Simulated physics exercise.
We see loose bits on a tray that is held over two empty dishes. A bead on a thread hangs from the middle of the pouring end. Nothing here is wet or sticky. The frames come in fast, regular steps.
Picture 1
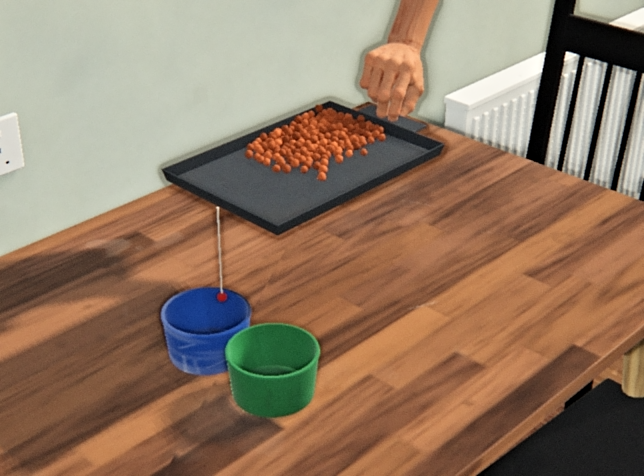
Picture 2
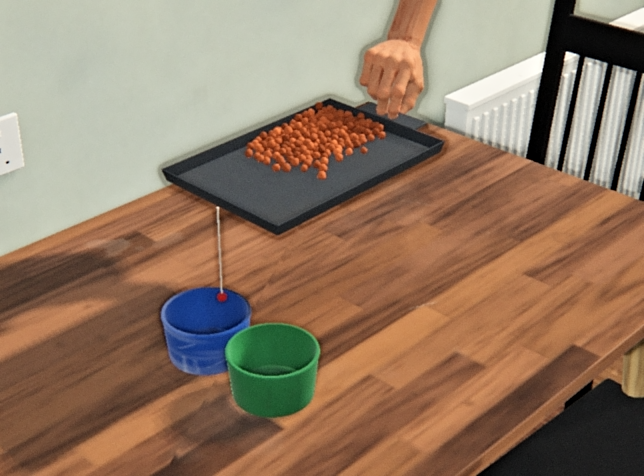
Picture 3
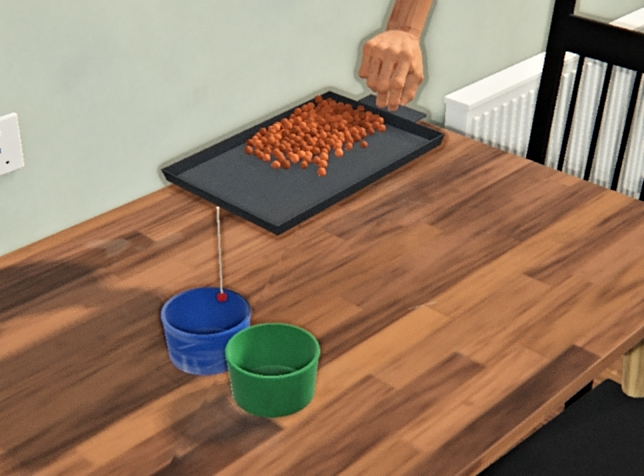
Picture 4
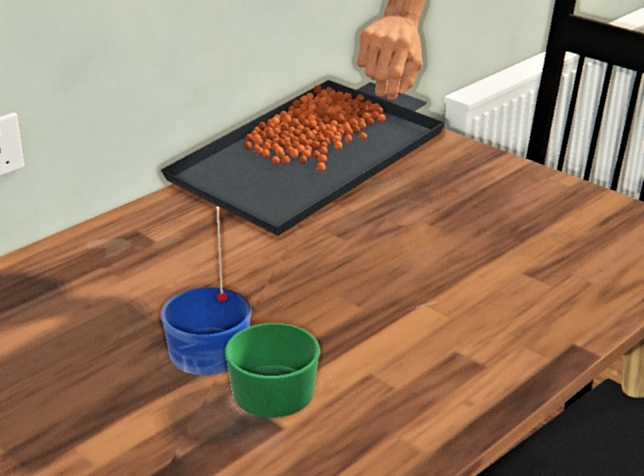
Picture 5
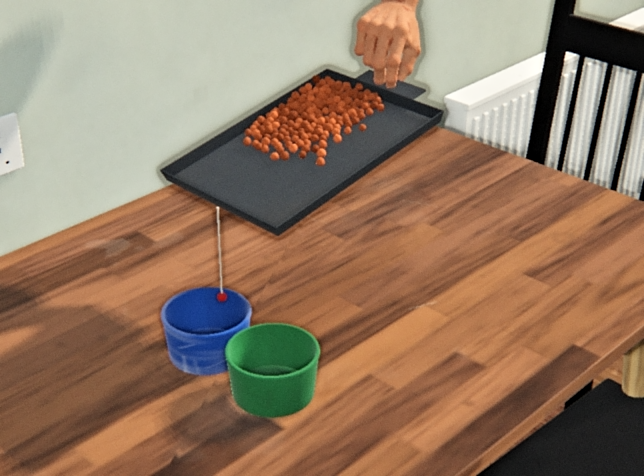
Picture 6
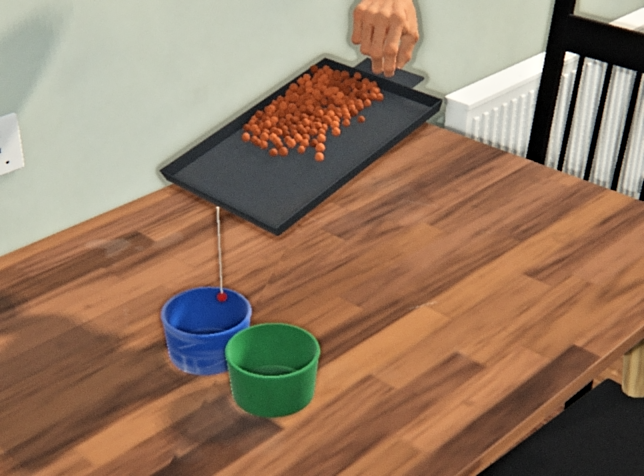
A hand slowly tilts a dark tray of orange-brown pellets above blue and green dishes.
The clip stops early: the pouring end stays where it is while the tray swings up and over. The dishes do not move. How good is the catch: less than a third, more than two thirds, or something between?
Caught overall: Between a third and two thirds.
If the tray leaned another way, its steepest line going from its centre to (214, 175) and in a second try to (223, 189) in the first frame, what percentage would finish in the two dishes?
About 10 and 30 per cent.
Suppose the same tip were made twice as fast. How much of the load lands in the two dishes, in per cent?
About 20 per cent.
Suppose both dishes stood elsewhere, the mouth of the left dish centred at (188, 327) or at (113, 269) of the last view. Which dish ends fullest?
One: The left one. Two: The right one.
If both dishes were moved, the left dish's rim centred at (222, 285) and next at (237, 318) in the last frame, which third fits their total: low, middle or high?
First under a third, then under a third.
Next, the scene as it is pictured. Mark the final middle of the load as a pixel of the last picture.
Near (193, 360).
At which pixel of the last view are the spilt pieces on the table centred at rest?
Close to (131, 381).
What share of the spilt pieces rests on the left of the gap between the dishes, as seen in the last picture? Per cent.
Near 100 %.
Soon after the last picture, tray tipped steeply; most on the tray; a stray few in the right dish; a stray few in the left dish; a stray few outside both; a small part in the air.
A little later, tray tipped right over; about half on the tray; a small part in the right dish; a small part in the left dish; about a quarter outside both; a small part in the air.
Later still, tray tipped past a quarter turn; about a quarter in the right dish; about a third in the left dish; about half outside both.
At rest, tray tipped past a quarter turn; about a quarter in the right dish; about a third in the left dish; about half outside both.
